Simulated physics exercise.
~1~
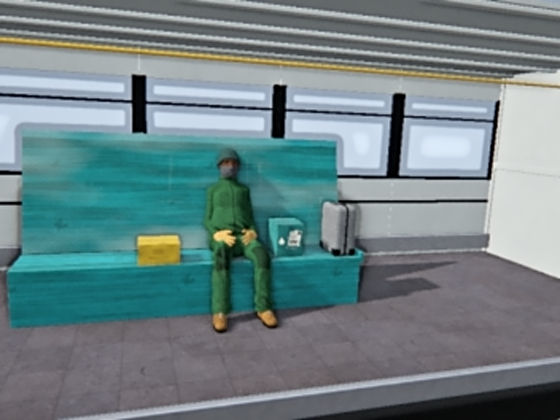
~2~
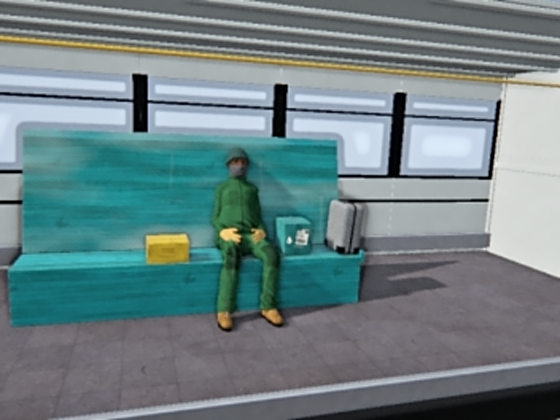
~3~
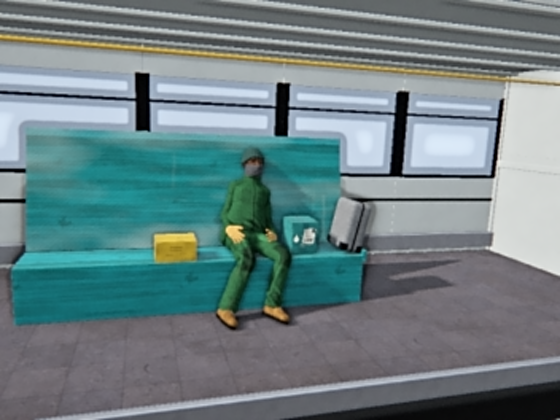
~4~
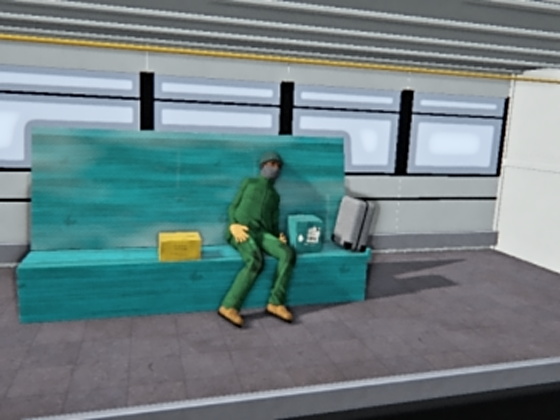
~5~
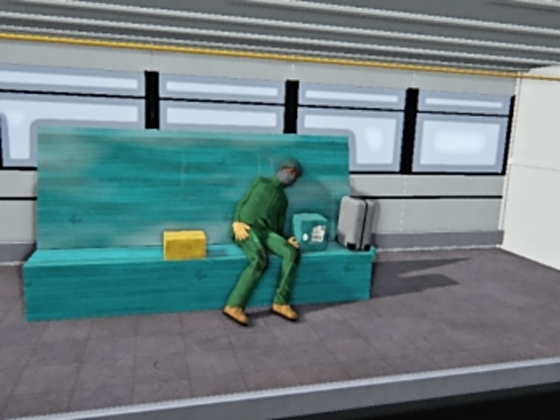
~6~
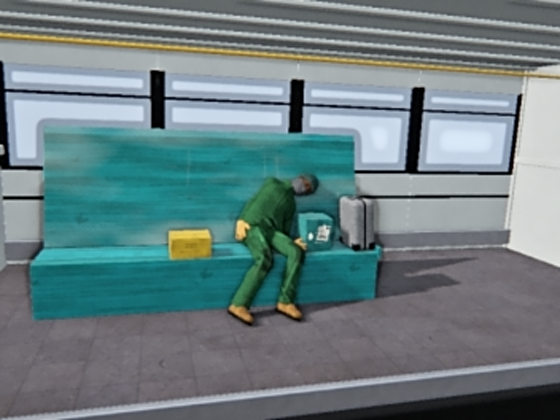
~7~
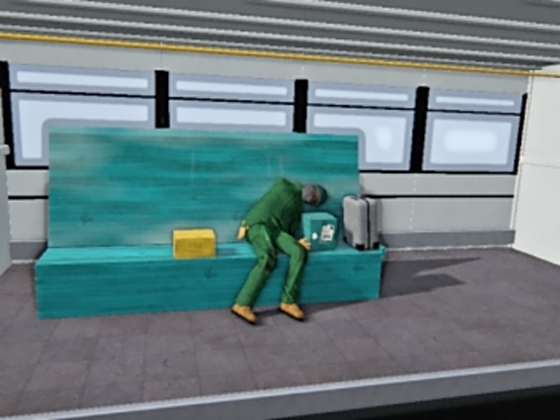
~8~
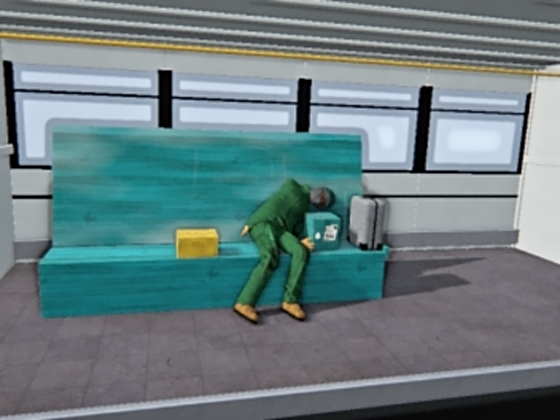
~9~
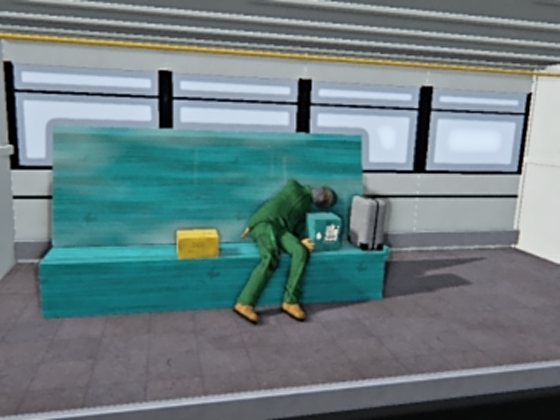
A figure in green clothes, a dark cap and tan shoes sits slumped on a long teal bench inside a tram, seen from across the grey floor. A yellow carton rests to the left, with a teal holdall and an upright grey case to the right. The sleeper and luggage shift slightly rightward, and the case tilts, then settles upright again. The limp sleeper leans right and folds over sideways, head sinking down above the holdall. At the end the sleeper stays bent over, hips still on the seat, and all three pieces of luggage remain on the bench.
